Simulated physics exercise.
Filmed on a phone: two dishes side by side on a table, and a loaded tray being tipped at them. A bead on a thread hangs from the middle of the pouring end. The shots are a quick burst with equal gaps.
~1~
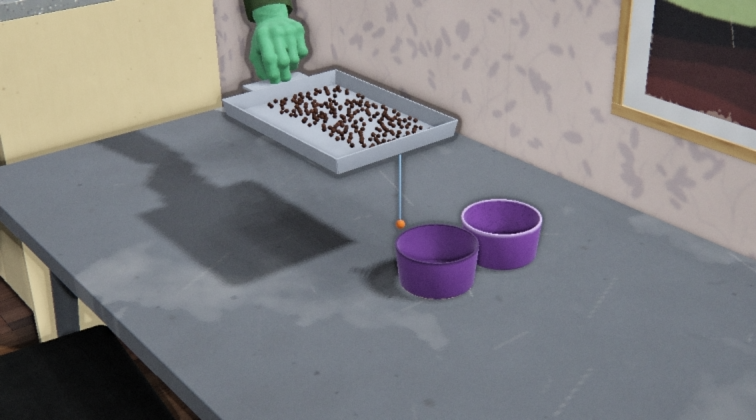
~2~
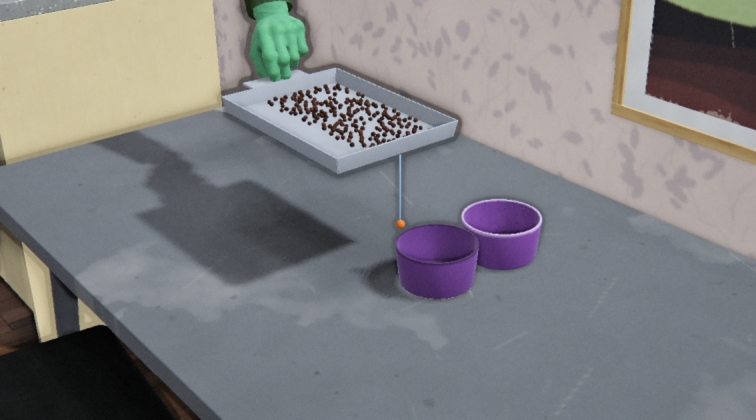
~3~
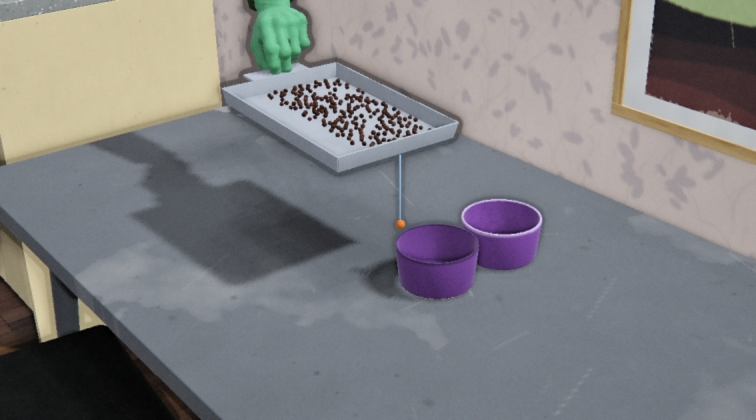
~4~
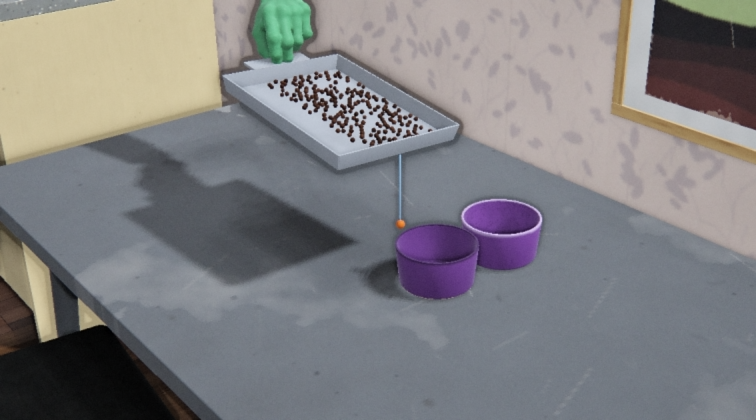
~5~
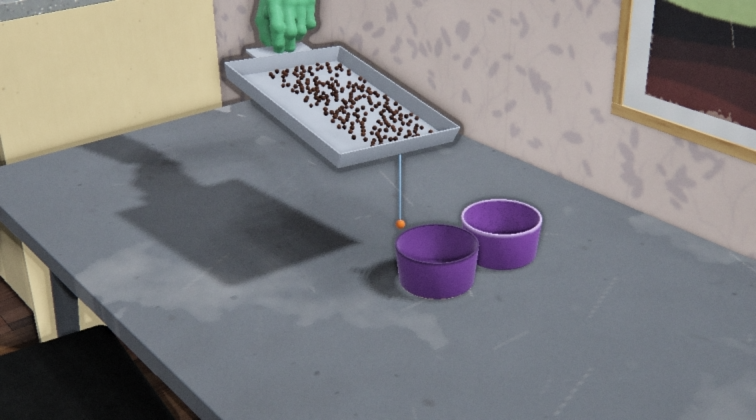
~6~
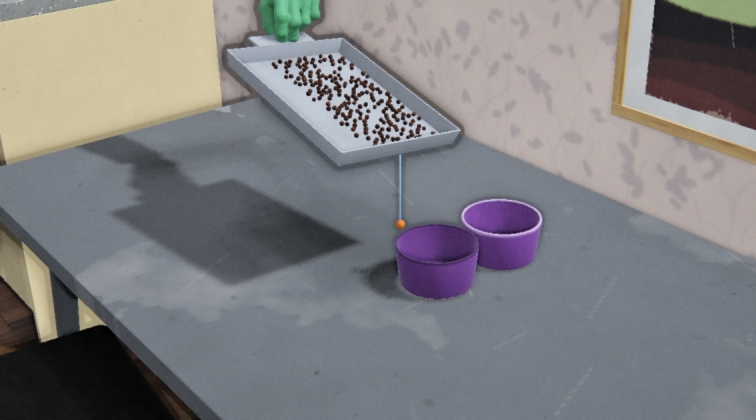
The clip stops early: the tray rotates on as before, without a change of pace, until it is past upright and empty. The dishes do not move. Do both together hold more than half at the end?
Together they catch only the smaller part.
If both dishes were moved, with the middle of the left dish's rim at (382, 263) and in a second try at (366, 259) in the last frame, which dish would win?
The first try: The dish on the right. The second: The dish on the right.
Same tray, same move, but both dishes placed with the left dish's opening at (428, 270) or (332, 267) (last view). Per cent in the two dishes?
About 0 and 0 per cent.
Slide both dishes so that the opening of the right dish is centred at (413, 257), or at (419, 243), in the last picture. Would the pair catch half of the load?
One: Under half. Two: The smaller part.
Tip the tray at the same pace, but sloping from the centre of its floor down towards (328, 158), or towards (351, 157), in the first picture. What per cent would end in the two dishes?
In turn 0 and 0 in a hundred.
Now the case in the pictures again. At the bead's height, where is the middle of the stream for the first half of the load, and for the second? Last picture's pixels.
The first part at (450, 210); the rest at (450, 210).
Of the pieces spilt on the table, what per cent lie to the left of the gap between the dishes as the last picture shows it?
Some 80 per cent.
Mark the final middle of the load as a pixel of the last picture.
At about (455, 255).
Soon, tray tipped steeply; nearly all on the tray; a stray few in the left dish; a stray few in the right dish; a small part in the air.
A while on, tray tipped right over; about two thirds on the tray; a stray few in the left dish; a small part in the right dish; a small part outside both; about a quarter in the air.
Towards the end, tray tipped past a quarter turn; a small part in the left dish; about a quarter in the right dish; about two thirds outside both.
Finally, tray tipped past a quarter turn; a small part in the left dish; about a quarter in the right dish; about two thirds outside both.
